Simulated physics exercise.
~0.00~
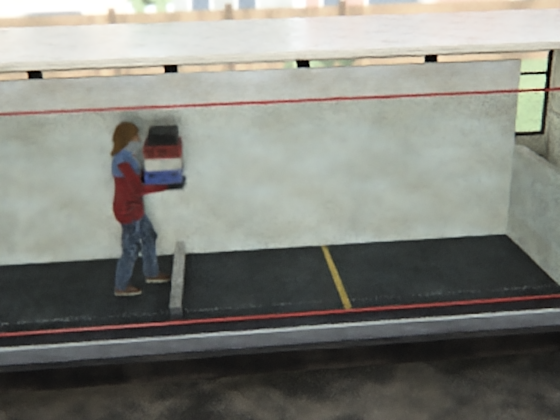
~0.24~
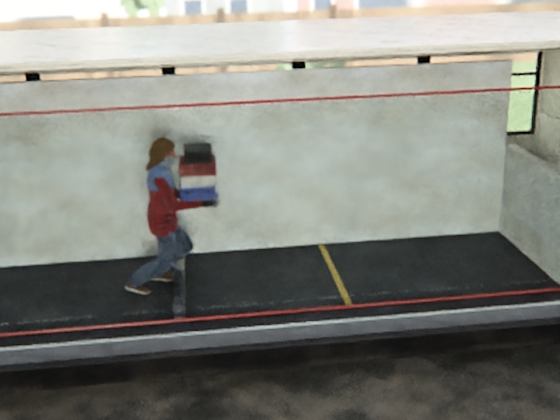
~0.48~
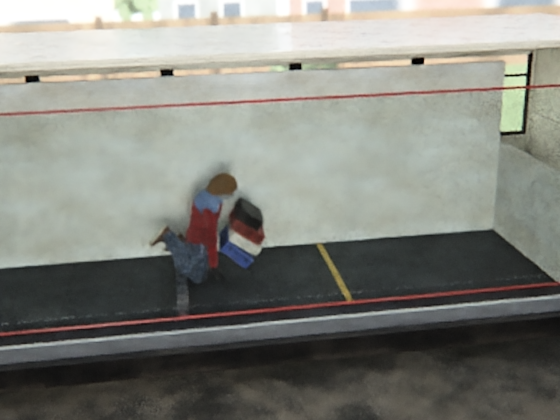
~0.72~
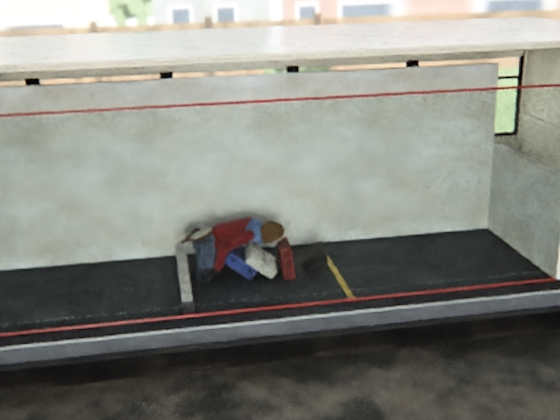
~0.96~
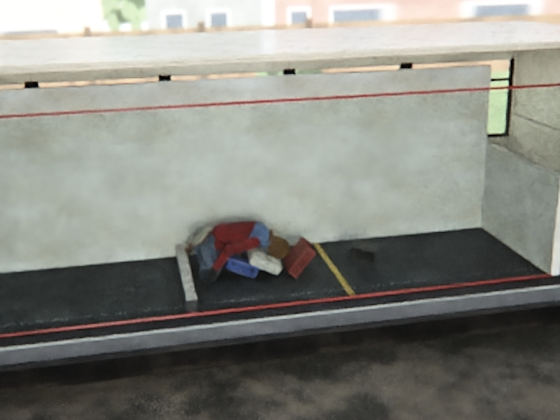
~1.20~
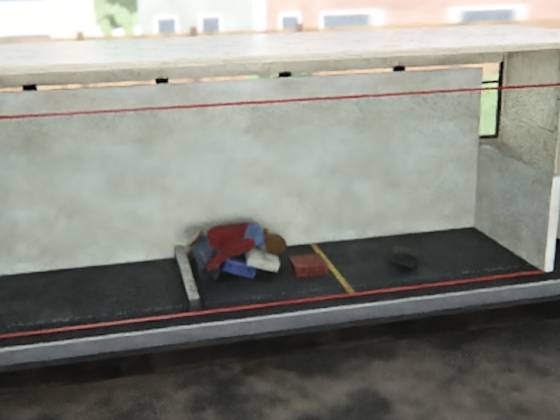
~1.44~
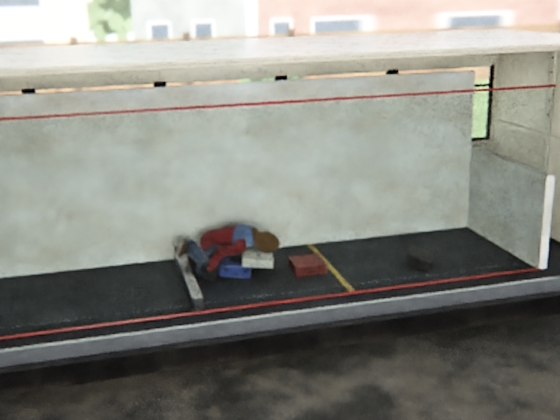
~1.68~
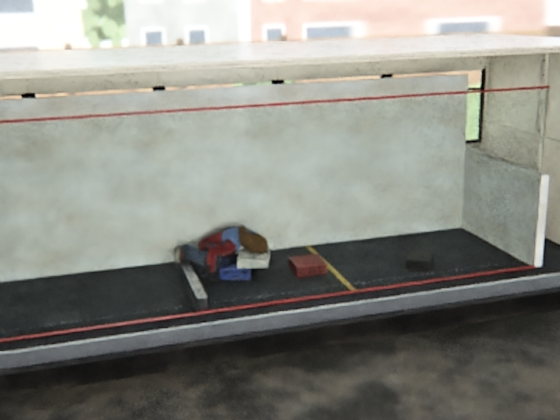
The clip opens on a long-haired courier in red and blue walking right along a dark strip beside a pale wall, both arms holding a stack of black, red, white and blue boxes. At a low rail the courier pitches forward, legs lifting behind as the stack tilts ahead. The courier drops face down and the boxes spill apart. The black one tumbles across the yellow line while the red one rolls over just before it. Finally the courier lies crumpled by the rail, with the blue, white and red boxes short of the line and the black one beyond.
